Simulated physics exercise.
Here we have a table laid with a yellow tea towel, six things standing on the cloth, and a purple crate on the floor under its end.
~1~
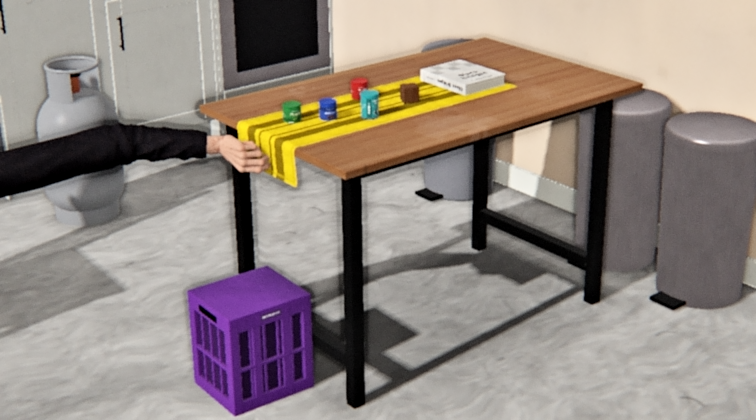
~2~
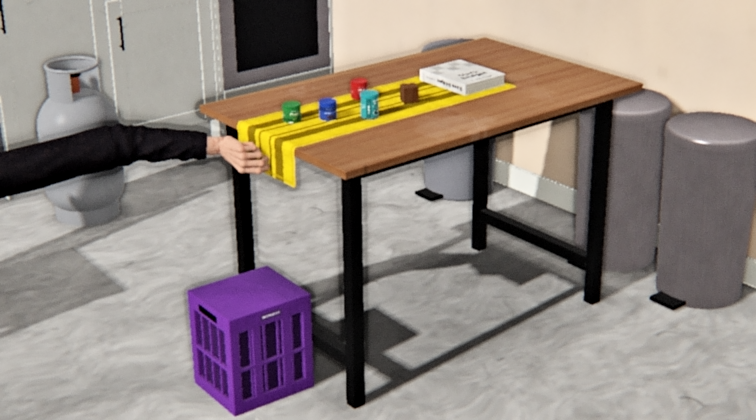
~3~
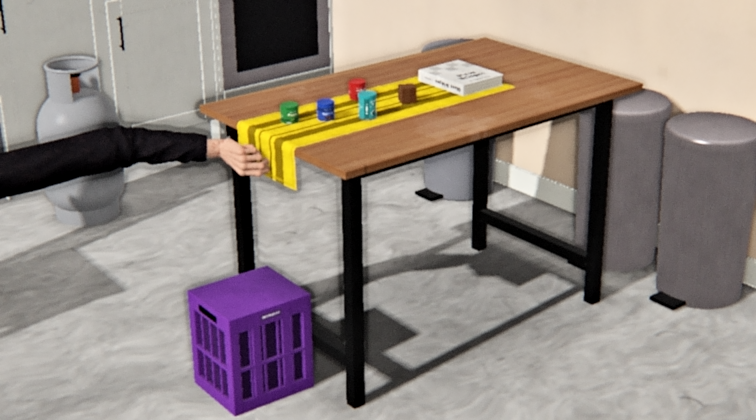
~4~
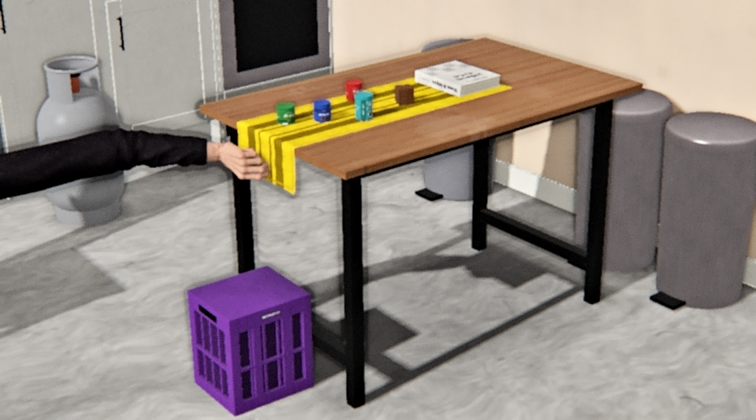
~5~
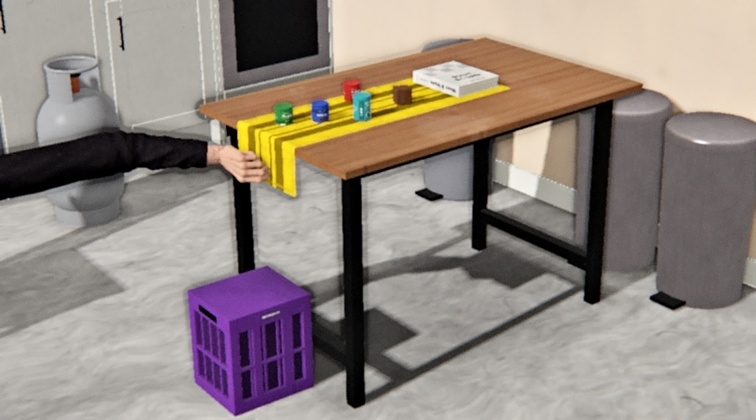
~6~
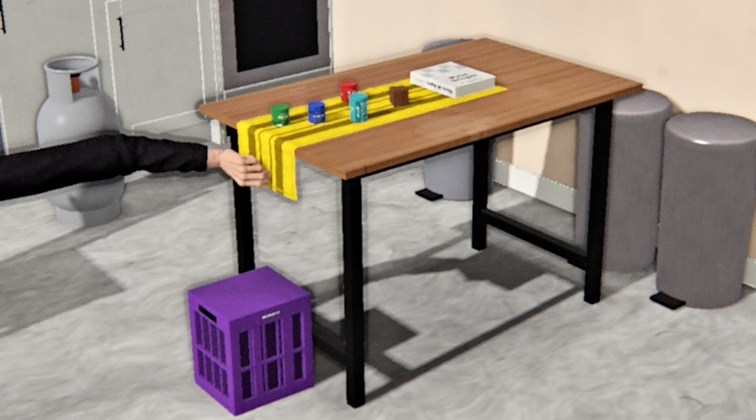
A hand in a black sleeve reaches in from the left to a yellow cloth on a wooden table, seen from slightly above in a room with a grey floor. Green, blue, turquoise, red and brown items and a white box stand along the cloth, with a purple crate below. The hand draws the cloth slightly down over the table's left end, and the items shift slightly left with it, while the camera stays still.
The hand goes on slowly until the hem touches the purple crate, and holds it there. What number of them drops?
It carries off three.
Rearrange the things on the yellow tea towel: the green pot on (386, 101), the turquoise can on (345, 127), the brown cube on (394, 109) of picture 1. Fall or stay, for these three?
The green pot does not fall; the turquoise can falls; the brown cube does not fall.
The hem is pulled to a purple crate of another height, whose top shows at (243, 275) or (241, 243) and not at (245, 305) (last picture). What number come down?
Over the edge go 2 and 1.
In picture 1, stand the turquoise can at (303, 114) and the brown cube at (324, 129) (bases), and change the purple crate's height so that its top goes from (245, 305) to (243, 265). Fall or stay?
The turquoise can comes down, the brown cube comes down.
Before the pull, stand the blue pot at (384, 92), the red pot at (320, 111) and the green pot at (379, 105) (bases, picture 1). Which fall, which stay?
The blue pot survives; the red pot goes over; the green pot survives.
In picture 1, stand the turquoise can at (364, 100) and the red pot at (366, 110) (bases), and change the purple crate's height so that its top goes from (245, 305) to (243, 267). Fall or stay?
The turquoise can stays on; the red pot remains up.
Early on, hem near (268, 225); green pot gone.
Midway, hem near (269, 273); green pot and blue pot gone.
Finally, hem on the crate; green pot, blue pot and turquoise can gone. The answer is three.
